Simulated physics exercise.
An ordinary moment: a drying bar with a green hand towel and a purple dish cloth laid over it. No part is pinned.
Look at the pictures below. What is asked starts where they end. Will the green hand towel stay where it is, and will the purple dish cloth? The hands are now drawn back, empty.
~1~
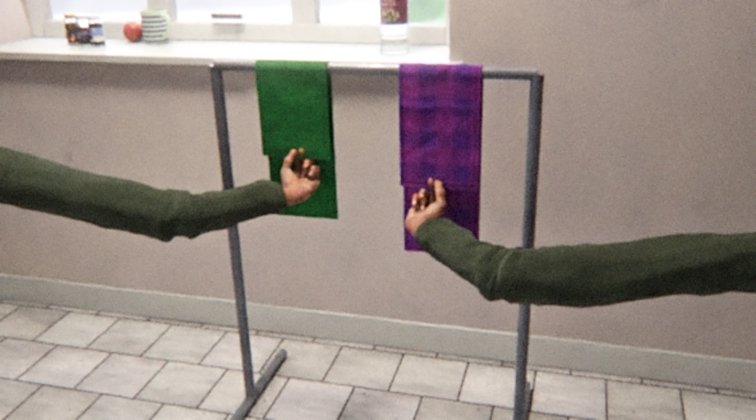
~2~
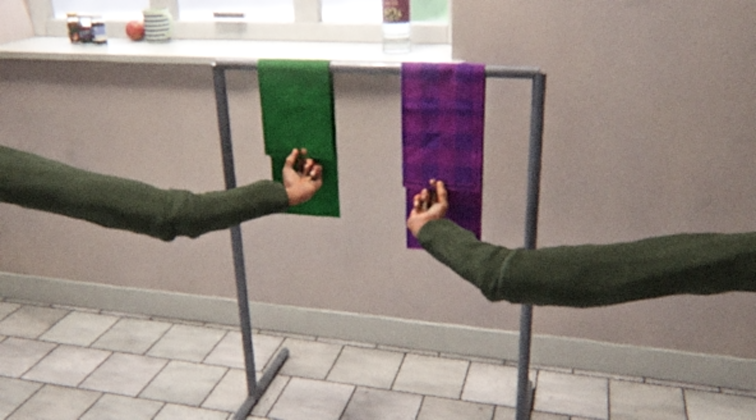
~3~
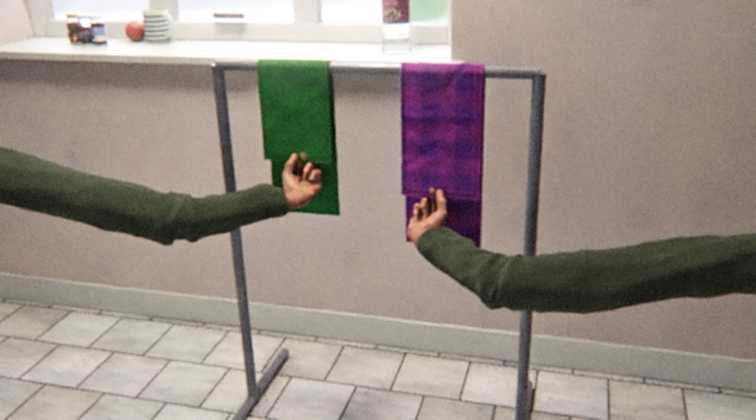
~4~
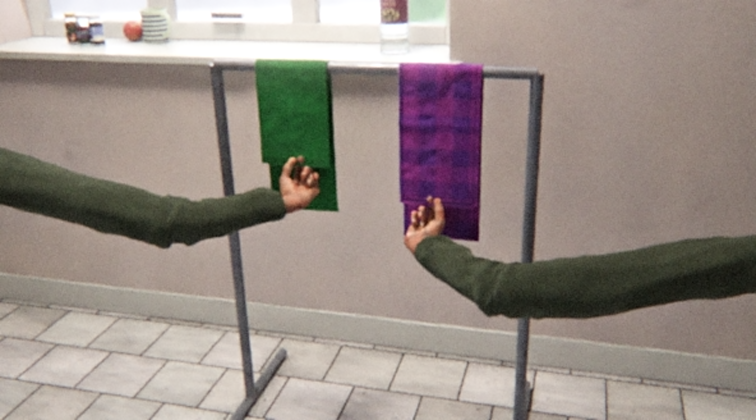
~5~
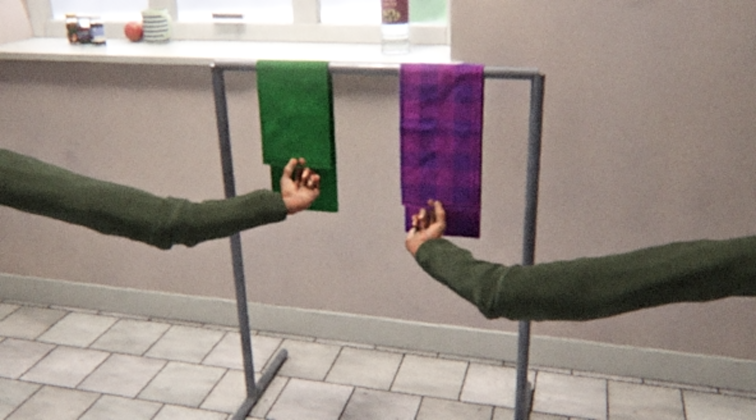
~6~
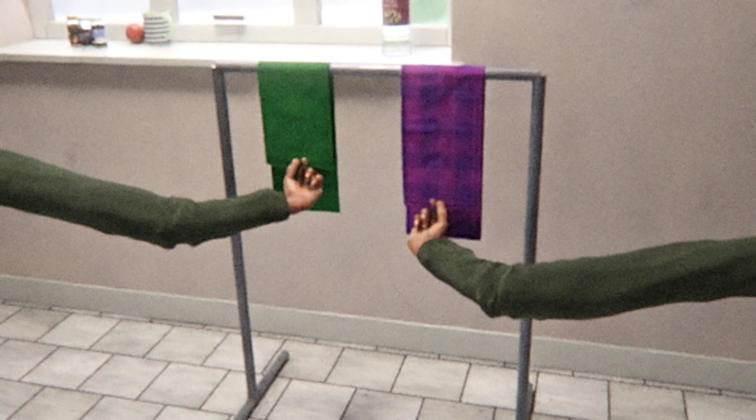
Result: The green hand towel stays where it is; the purple dish cloth stays where it is.
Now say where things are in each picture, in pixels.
Hand towel front hem (313, 153), back hem (321, 214); dish cloth front hem (420, 181), back hem (423, 247), in the first frame.
Hand towel front hem (315, 153); dish cloth front hem (422, 183), in the second frame.
Hand towel front hem (314, 157); dish cloth front hem (421, 191), in the third frame.
Hand towel front hem (312, 161); dish cloth front hem (419, 199), in the fourth frame.
Hand towel front hem (313, 163); dish cloth front hem (420, 203), in the fifth frame.
Hand towel front hem (315, 163), back hem (323, 207), front over half the back; dish cloth front hem (422, 202), back hem (424, 231), front almost as long as the back, in the sixth frame.
Then, 1.00 s past the final frame, hand towel unmoved; dish cloth unmoved.
When it is over, hand towel unmoved; dish cloth unmoved. The green hand towel keeps its place and the purple dish cloth stays on.
